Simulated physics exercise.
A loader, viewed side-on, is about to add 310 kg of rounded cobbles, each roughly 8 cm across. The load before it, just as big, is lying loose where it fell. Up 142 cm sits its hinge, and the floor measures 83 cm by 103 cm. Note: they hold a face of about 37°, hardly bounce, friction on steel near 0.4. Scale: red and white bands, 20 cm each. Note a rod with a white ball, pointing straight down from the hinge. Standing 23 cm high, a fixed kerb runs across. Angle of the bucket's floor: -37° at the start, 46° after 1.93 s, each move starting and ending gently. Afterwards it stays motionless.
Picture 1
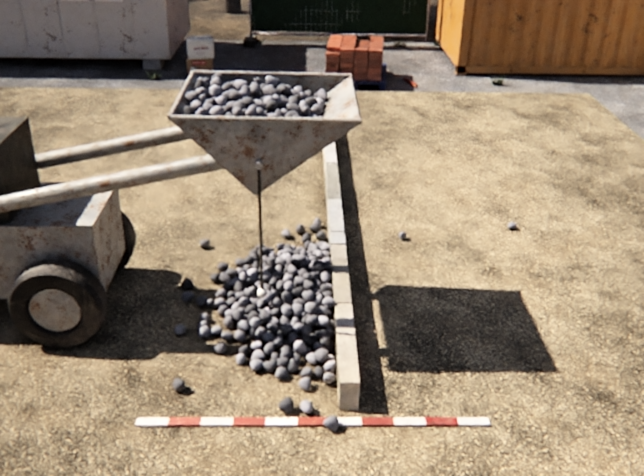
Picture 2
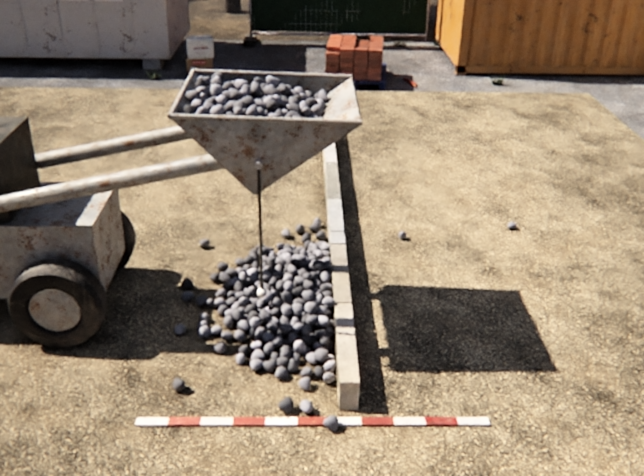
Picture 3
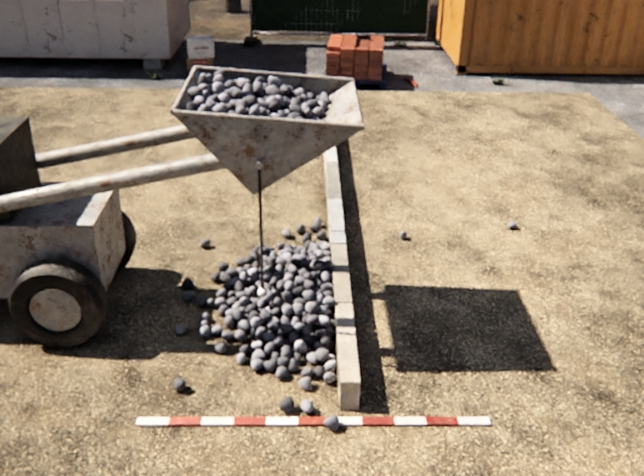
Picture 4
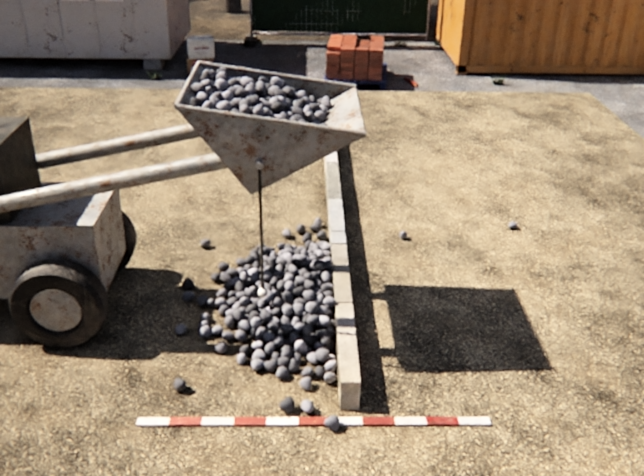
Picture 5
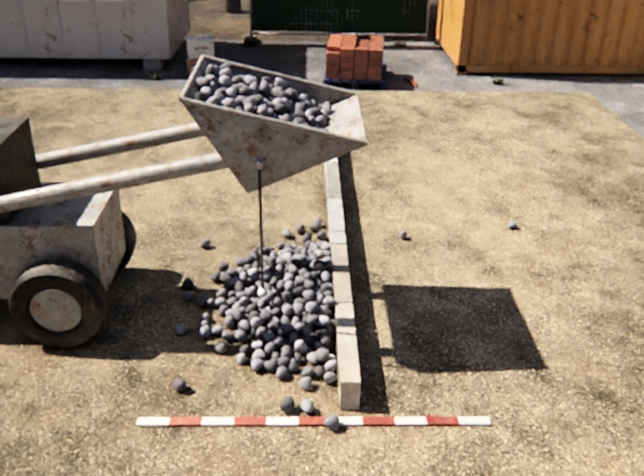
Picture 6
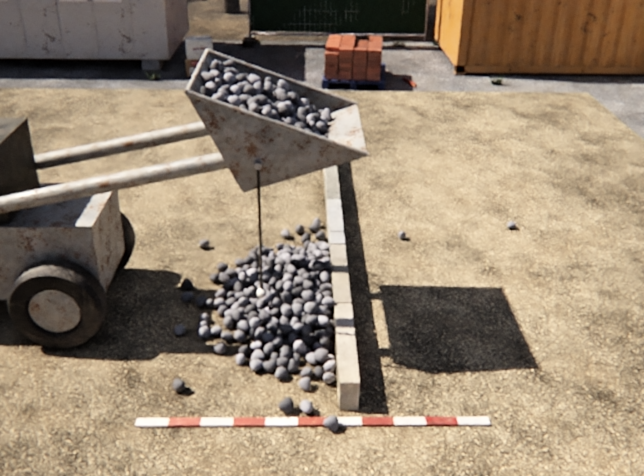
A sunlit yard of pale, gritty ground is seen from the side and slightly above, with a dark green container, stacked orange-red bricks and an orange shed behind. At left, a wheeled grey machine holds a bucket of grey cobbles above a loose pile beside a low pale kerb, behind a red-and-white banded strip. The bucket tilts modestly clockwise, its right lip dipping, while the camera stays essentially still.
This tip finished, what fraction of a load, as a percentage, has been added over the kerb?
About 94 per cent of a load.
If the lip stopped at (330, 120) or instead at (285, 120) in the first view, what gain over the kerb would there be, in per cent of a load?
Near 65 in a hundred first, near 15 in a hundred second.
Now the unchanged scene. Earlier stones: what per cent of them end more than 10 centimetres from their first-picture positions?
Close to 0 in a hundred of them.
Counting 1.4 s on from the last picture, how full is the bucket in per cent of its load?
Roughly 5 per cent is still inside.
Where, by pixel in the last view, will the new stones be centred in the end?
In the last view, somewhere near (401, 303).
Then, 0.9 s after the last picture the floor is at 33°; in per cent of one load, 88 in the bucket, 106 on this side of the kerb, 5 over the kerb; the foremost stones are at (394, 230).
Then, 1.4 s after the last picture the floor is at 46°; in per cent of one load, 6 in the bucket, 123 on this side of the kerb, 70 over the kerb; the foremost stones are at (467, 292).
Then, 1.8 s after the last picture the floor is at 46°; in per cent of one load, 0 in the bucket, 105 on this side of the kerb, 95 over the kerb; the foremost stones are at (518, 291).
Then, 4.4 s after the last picture the floor is at 46°; in per cent of one load, 0 in the bucket, 105 on this side of the kerb, 95 over the kerb; the foremost stones are at (562, 295). Net gain over the kerb, 94.
